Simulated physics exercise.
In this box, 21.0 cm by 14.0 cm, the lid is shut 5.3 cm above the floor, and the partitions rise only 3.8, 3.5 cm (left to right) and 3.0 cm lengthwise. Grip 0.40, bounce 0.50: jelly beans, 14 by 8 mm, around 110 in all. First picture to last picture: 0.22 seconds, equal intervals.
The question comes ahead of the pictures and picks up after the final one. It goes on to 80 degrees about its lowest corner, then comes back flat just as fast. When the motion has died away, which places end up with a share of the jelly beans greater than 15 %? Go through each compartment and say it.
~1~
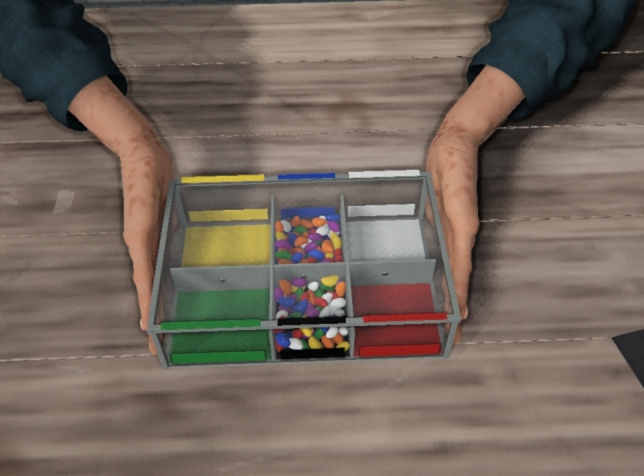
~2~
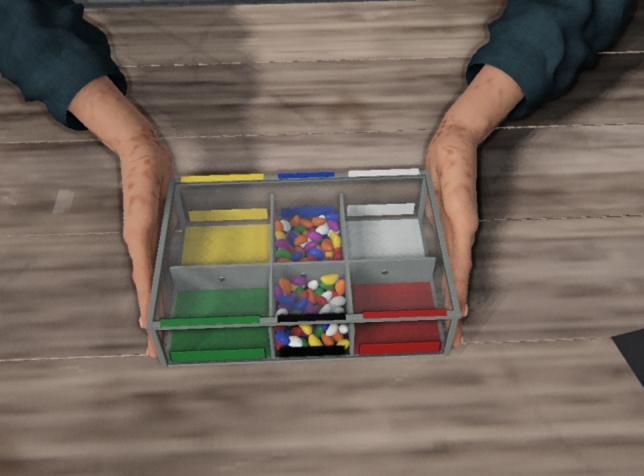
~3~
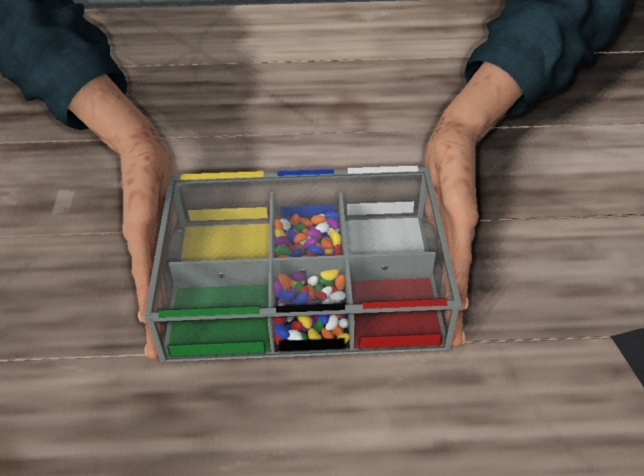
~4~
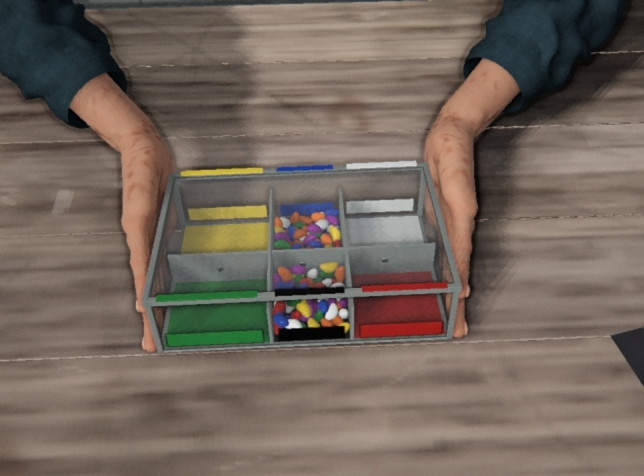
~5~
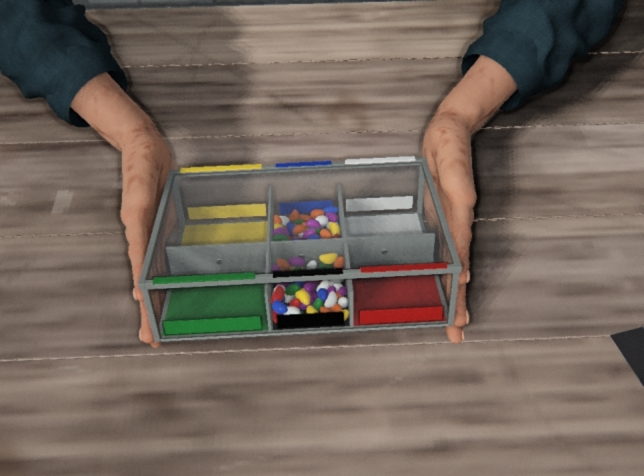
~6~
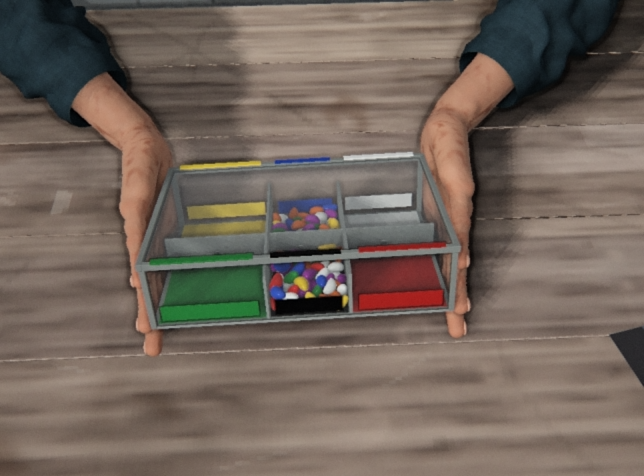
Red compartment - no; blue compartment - yes; green compartment - no; yellow compartment - no; white compartment - no; black compartment - yes.
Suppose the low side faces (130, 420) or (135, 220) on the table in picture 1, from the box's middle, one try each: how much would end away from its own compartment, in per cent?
That would be close to 20 per cent, then close to 20 per cent.
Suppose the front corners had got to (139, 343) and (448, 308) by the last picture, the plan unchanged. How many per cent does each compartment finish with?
So it works out as red at 0 percent, blue at 30 percent, green at 20 percent, yellow at 0 percent, white at 0 percent and black at 50 percent.
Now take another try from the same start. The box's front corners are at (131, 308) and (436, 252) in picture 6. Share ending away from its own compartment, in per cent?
Estimate: Around 20 %.
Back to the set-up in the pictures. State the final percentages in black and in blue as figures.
Black 30 %, blue 65 %.
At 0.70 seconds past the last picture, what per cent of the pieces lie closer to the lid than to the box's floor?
About 20 %.
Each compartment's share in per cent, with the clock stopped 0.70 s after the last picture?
You'd see red at 0, blue at 55, green at 0, yellow at 0, white at 0 and black at 45 per cent.
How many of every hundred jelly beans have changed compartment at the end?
Roughly 20 in a hundred.
Then, 0.70 s after the last picture, tilt 79 degrees; blue 55 %, black 45 %.
Then, 1.16 s after the last picture, tilt 35 degrees; blue 65 %, yellow 5 %, black 30 %.
Then, 1.70 s after the last picture, tilt 0 degrees; blue 65 %, yellow 5 %, black 30 %.
In the end, red 0 %, blue 65 %, green 0 %, yellow 5 %, white 0 %, black 30 %.
